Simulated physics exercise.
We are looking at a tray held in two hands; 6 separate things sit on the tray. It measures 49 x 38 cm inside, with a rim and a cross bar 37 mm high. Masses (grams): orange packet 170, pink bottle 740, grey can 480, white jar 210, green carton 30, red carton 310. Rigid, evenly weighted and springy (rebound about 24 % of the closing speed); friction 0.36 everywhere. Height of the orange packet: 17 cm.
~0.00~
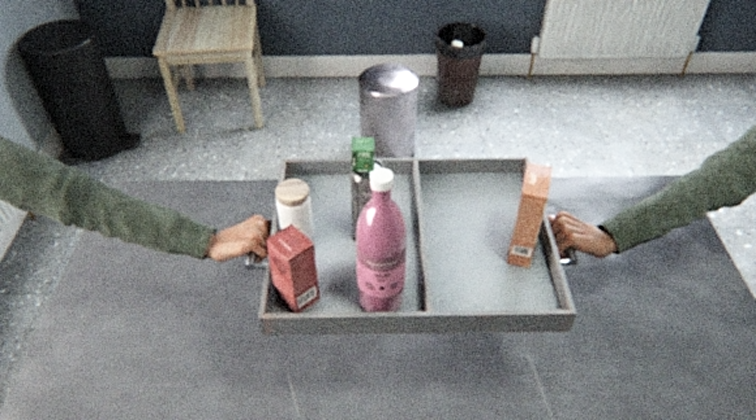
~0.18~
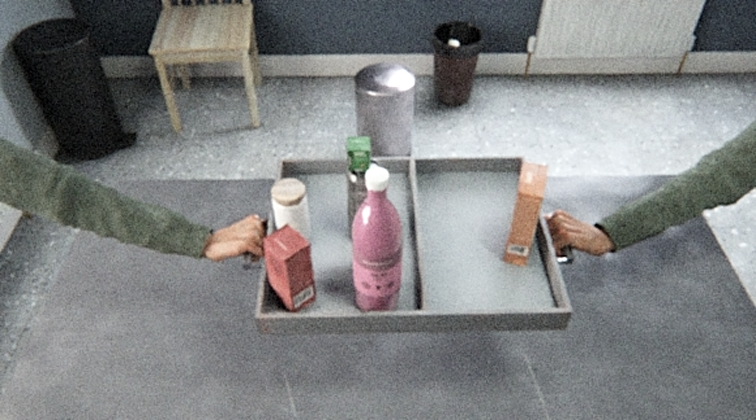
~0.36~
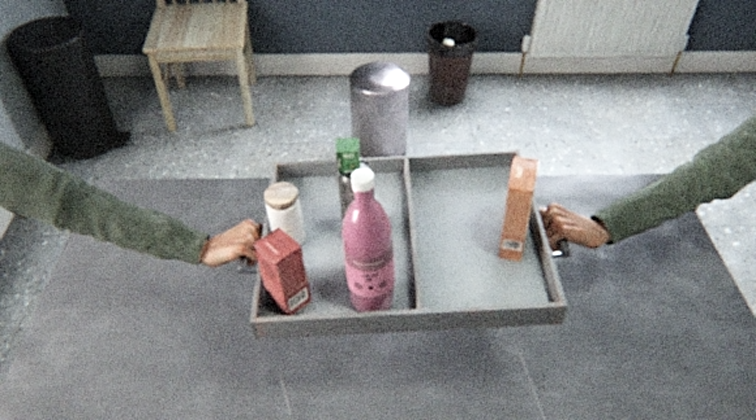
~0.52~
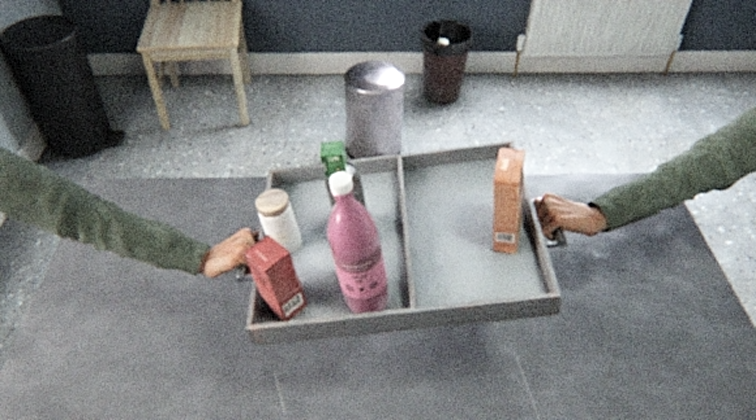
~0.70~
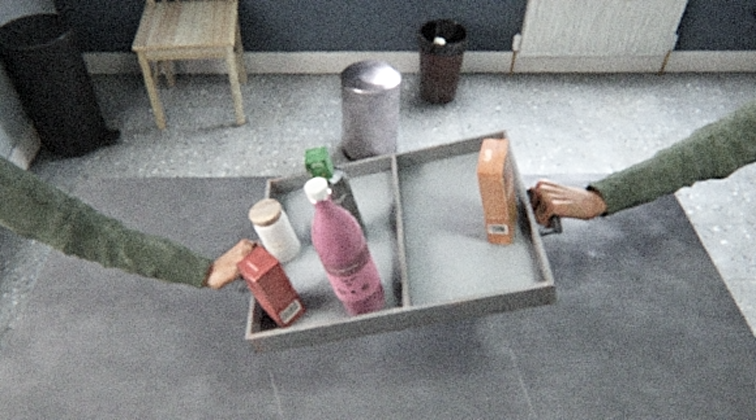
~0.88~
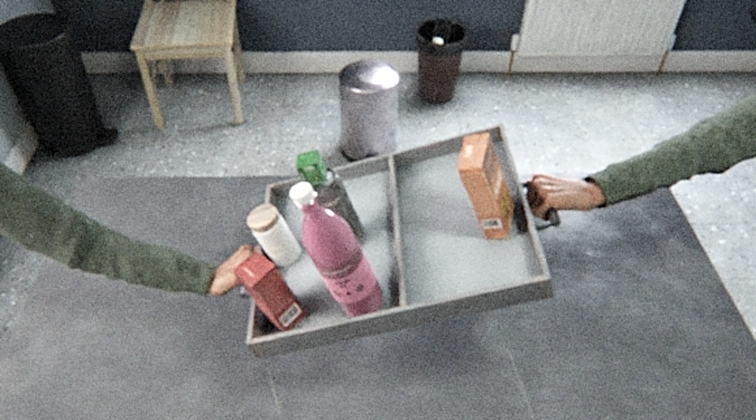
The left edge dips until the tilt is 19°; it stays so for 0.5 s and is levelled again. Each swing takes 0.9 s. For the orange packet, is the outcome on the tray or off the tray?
The orange packet stays on the tray.
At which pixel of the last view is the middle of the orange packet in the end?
Around (432, 213).
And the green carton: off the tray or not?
The green carton finishes off the tray.
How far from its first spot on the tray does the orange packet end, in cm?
Some 14 cm.
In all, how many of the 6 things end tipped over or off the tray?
In all, 6.
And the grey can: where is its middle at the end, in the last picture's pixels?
Around (303, 162).
After 1.28 s, tray at 19°, left edge down; orange packet on its side near (422, 204); pink bottle 28° off its base; green carton 12° off its base.
After 1.58 s, tray at 19°, left edge down; green carton and red carton now off the tray; orange packet on its side near (422, 204); pink bottle on its side.
After 1.98 s, tray at 8°, left edge down; orange packet on its side near (428, 209); grey can 72° off its base; pink bottle 57° off its base.
After 2.48 s, tray level; orange packet on its side near (432, 213); pink bottle on its side; grey can on its side.
In the end (4.8 s), off the tray, green carton; toppled on the tray, orange packet, pink bottle, grey can, white jar and red carton. At the end, from the last picture's camera, orange packet near (432, 213).
